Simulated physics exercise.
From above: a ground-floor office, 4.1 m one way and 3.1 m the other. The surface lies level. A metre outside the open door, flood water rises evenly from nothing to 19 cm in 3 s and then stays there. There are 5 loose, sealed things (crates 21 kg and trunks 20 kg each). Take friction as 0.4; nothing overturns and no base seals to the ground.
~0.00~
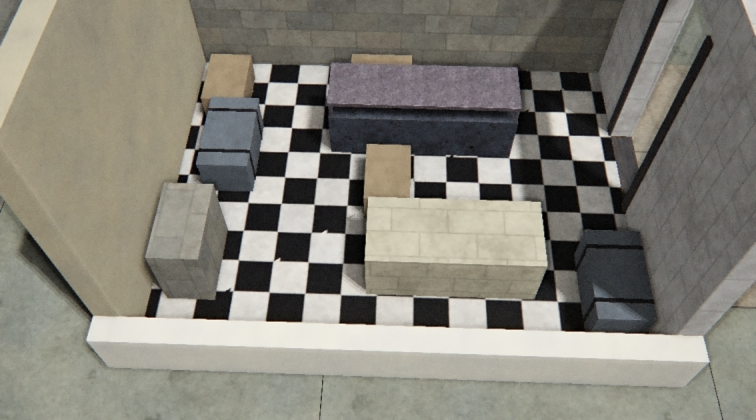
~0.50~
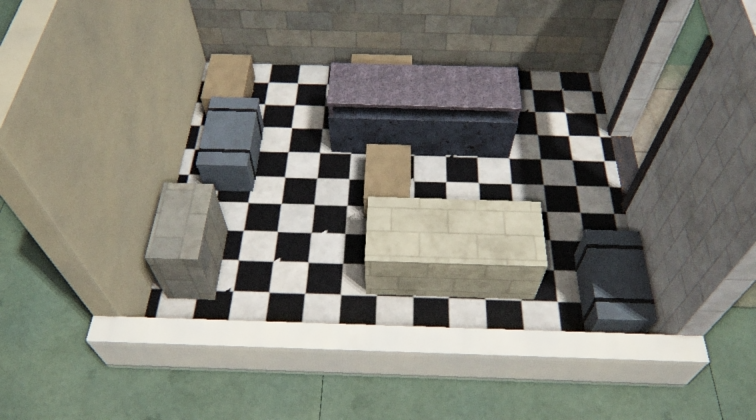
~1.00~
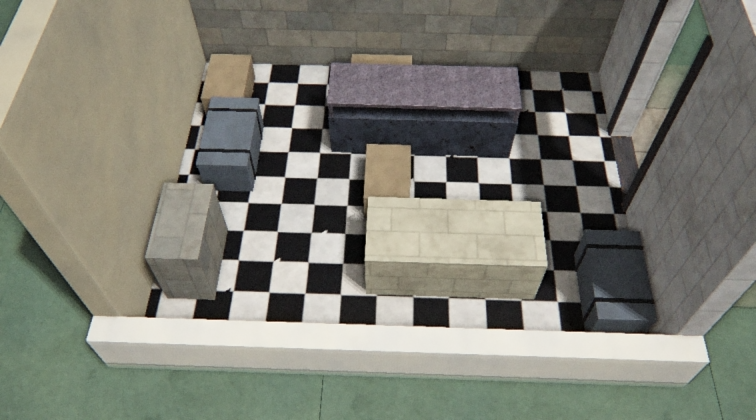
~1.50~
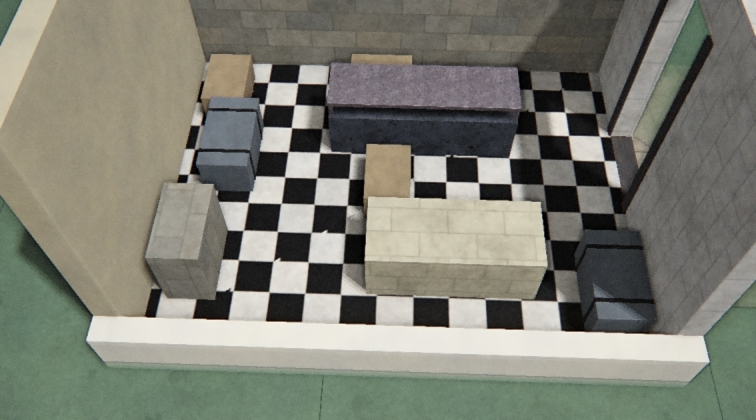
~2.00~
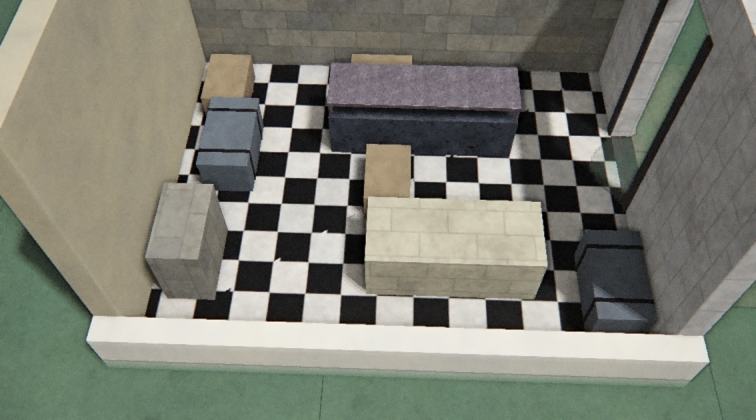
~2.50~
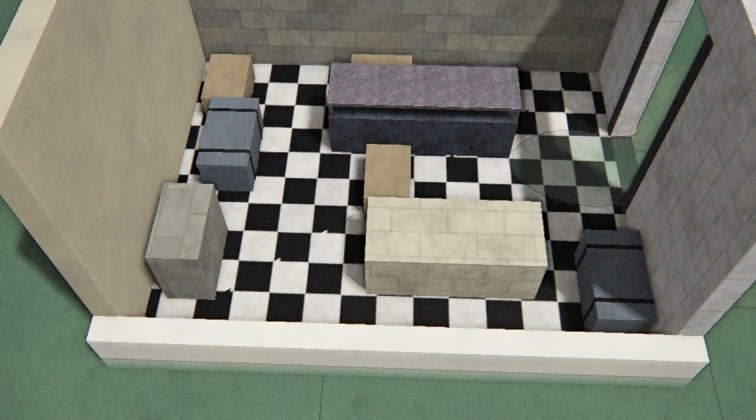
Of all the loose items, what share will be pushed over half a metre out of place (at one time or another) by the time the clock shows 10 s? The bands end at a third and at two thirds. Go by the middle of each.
It is less than a third.
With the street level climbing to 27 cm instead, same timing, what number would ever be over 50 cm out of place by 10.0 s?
Then 2.
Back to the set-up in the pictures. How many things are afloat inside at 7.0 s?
At that moment 0.
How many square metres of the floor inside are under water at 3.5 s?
Some 3.0 m2.
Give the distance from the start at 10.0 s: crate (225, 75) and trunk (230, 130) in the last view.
In turn: 0 cm, 5 cm.
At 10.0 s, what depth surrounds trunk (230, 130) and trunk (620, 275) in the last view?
Roughly 7 and 5 cm.
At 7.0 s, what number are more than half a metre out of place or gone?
I count 1.
After 3.5 s 0 of 5 are over 50 cm from their spots; 0 afloat.
After 4.5 s 0 of 5 are over 50 cm from their spots; 0 afloat.
After 7.0 s 1 of 5 are over 50 cm from their spots; 0 afloat.
After 10.0 s 1 of 5 are over 50 cm from their spots, and 1 have been at some point; 1 afloat.
